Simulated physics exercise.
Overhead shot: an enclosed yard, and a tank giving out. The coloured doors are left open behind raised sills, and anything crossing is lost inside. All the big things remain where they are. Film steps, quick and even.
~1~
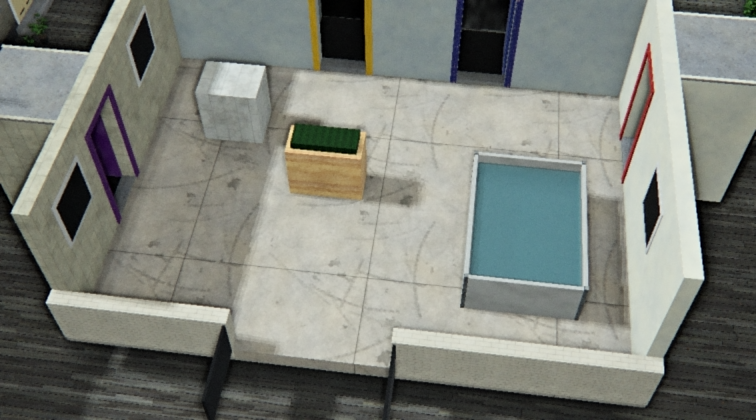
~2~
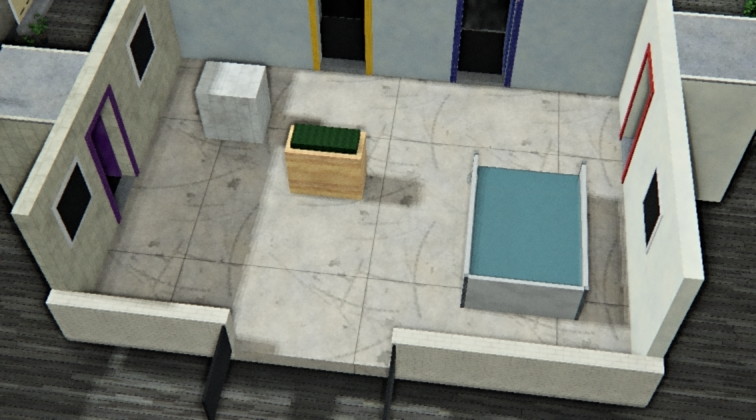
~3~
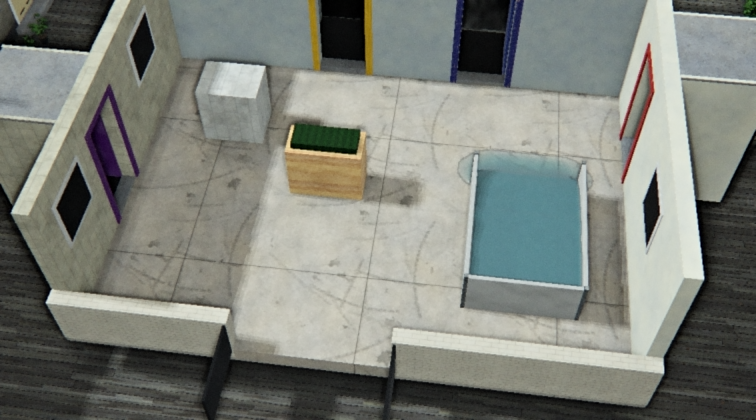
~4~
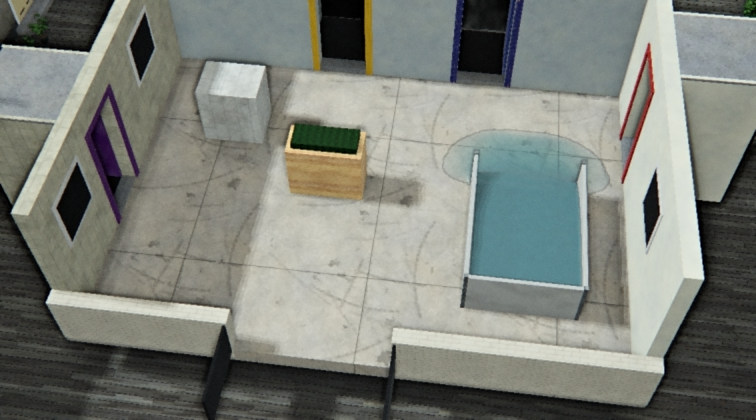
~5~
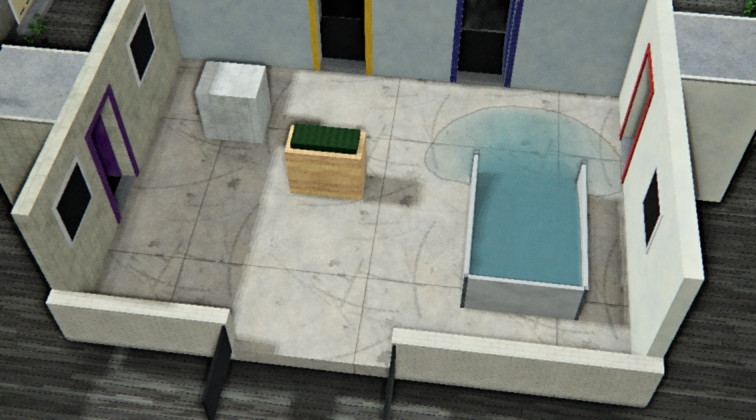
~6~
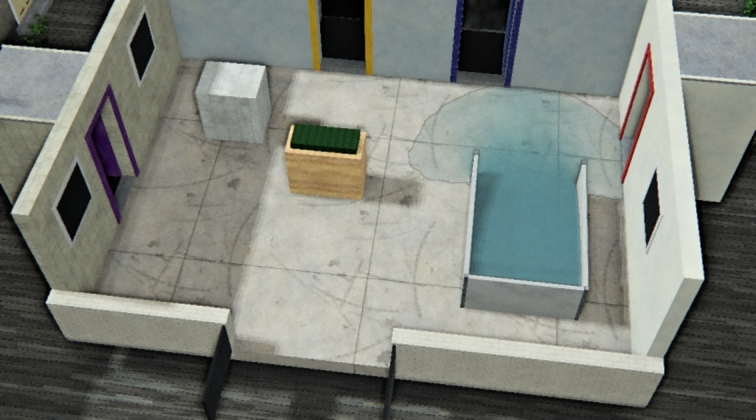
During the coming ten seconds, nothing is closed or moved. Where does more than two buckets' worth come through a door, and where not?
Through the purple door two buckets or less; through the yellow door two buckets or less; through the red door more than two buckets; through the blue door more than two buckets.
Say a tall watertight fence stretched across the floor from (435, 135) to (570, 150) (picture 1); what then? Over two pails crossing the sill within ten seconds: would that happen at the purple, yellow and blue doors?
Record - purple: Above the line; yellow: Below the line; blue: Below the line.
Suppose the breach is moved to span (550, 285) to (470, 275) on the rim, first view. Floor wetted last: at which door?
It's the yellow door.
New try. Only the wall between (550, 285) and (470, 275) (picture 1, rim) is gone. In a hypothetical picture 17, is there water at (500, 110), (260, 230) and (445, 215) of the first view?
Going in your order, I'd say still bare, then drenched, then still bare.
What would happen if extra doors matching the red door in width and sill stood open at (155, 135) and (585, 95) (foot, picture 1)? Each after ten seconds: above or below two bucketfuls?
Going in the given order, they come out within bounds and over the limit.
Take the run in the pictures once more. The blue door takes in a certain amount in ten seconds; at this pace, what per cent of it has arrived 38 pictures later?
By then roughly 100 percent of the ten-second total is in.
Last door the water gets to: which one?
That would be the purple door.
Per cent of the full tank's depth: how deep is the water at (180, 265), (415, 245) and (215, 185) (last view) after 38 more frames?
About 2, 0, 4 %.
A moment on, water covers 20 % of the floor; the purple door not reached, the yellow door not reached, the red door wet at the sill, nothing in, the blue door over two buckets in.
Next, water covers 25 % of the floor; the purple door not reached, the yellow door wet at the sill, nothing in, the red door under two buckets in, the blue door far over two buckets in.
Then, water covers 35 % of the floor; the purple door not reached, the yellow door wet at the sill, nothing in, the red door over two buckets in, the blue door far over two buckets in.
Later, water covers 70 % of the floor; the purple door wet at the sill, nothing in, the yellow door wet at the sill, nothing in, the red door far over two buckets in, the blue door far over two buckets in.
In the end, water covers 90 % of the floor; the purple door wet at the sill, nothing in, the yellow door wet at the sill, nothing in, the red door far over two buckets in, the blue door far over two buckets in.
